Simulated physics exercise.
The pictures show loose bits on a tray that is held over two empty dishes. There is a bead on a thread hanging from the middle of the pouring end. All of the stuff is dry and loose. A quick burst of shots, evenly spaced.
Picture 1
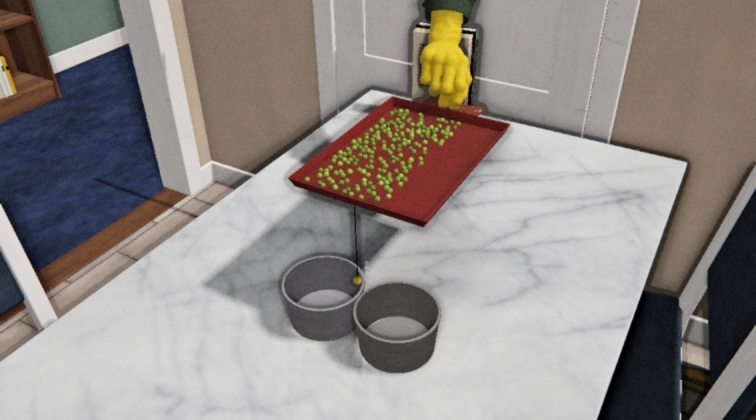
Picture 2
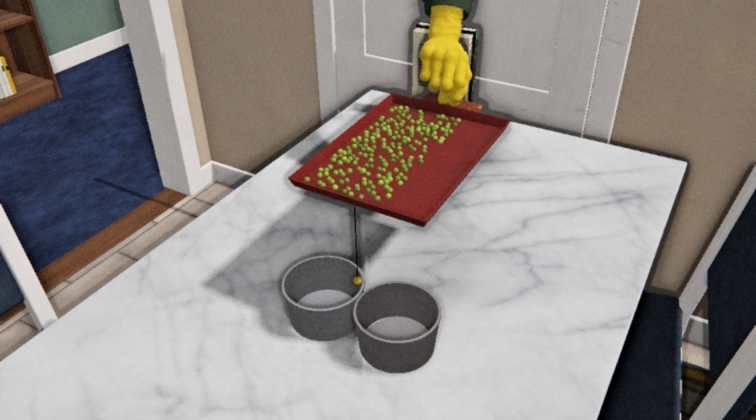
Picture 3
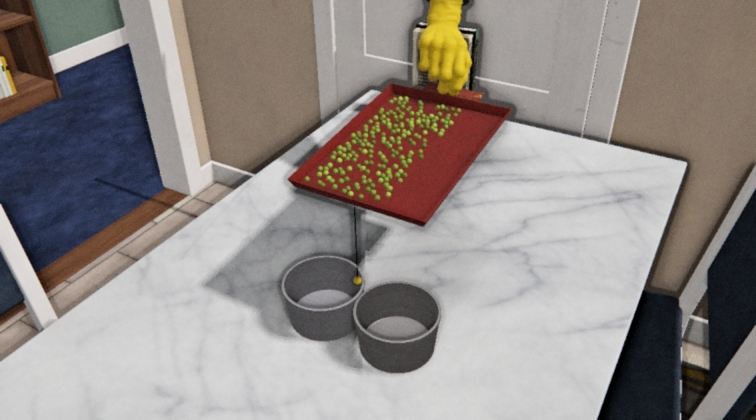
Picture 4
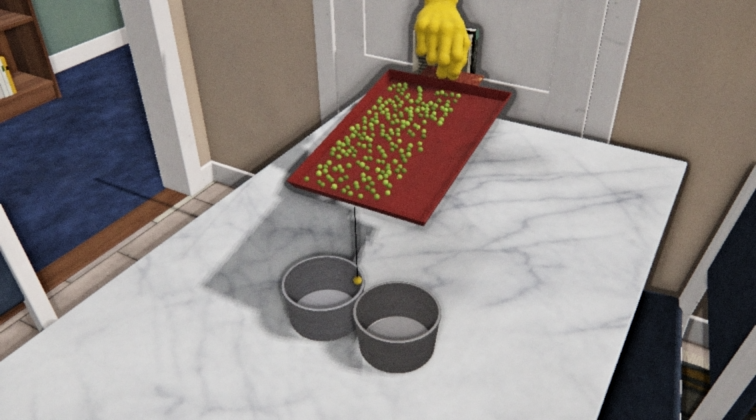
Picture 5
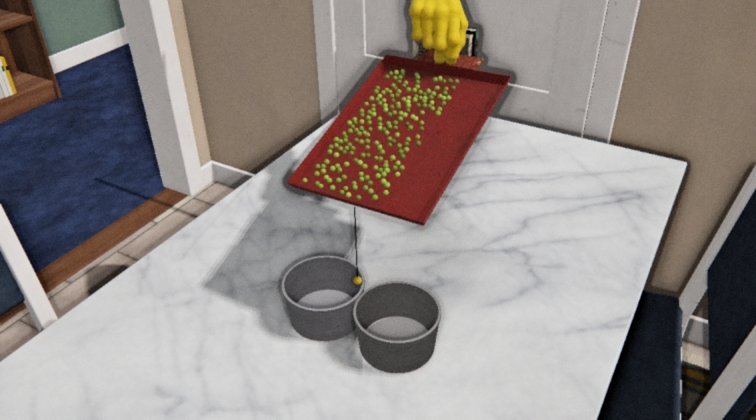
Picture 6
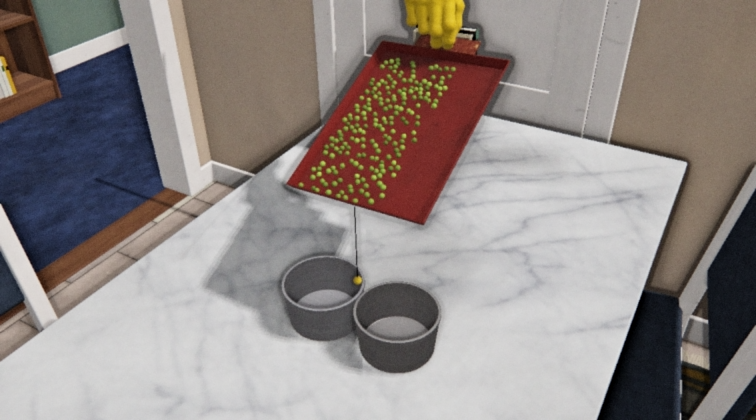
A red tray scattered with green peas, mostly along its left side, is held by a yellow-gloved hand above a white marble table, seen from above at an angle. Two empty grey dishes sit side by side below its near edge, where a small yellowish bead hangs on a dark thread. The glove gradually raises the far end, steepening the tray while the camera stays still.
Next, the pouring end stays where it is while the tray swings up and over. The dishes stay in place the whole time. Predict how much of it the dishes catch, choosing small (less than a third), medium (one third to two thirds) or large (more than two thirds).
The catch is medium, between one third and two thirds.
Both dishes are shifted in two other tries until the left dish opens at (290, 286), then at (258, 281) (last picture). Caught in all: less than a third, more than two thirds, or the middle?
First attempt: Above two thirds; second attempt: Above two thirds.
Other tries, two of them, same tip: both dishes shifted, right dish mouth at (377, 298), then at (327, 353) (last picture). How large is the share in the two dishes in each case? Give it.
First 50 per cent, second 20 per cent.
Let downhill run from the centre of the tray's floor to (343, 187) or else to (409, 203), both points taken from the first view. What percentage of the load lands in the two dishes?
First heading 60 %, second heading 60 %.
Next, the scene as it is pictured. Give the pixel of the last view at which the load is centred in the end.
Near (313, 323), more or less.
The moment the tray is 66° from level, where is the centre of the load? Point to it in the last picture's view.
Somewhere around pixel (311, 205) in the last picture.
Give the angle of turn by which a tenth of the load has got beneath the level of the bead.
Roughly 70°.
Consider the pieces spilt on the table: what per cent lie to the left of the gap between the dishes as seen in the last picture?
Reading: Around 100 %.
Soon, tray tipped steeply; about half on the tray; a stray few in the left dish; about half in the air.
A while on, tray tipped past a quarter turn; a stray few in the right dish; about half in the left dish; about a third outside both; a small part in the air.
Towards the end, tray tipped past a quarter turn; a small part in the right dish; about half in the left dish; about half outside both.
Finally, tray tipped past a quarter turn; a small part in the right dish; about half in the left dish; about half outside both.
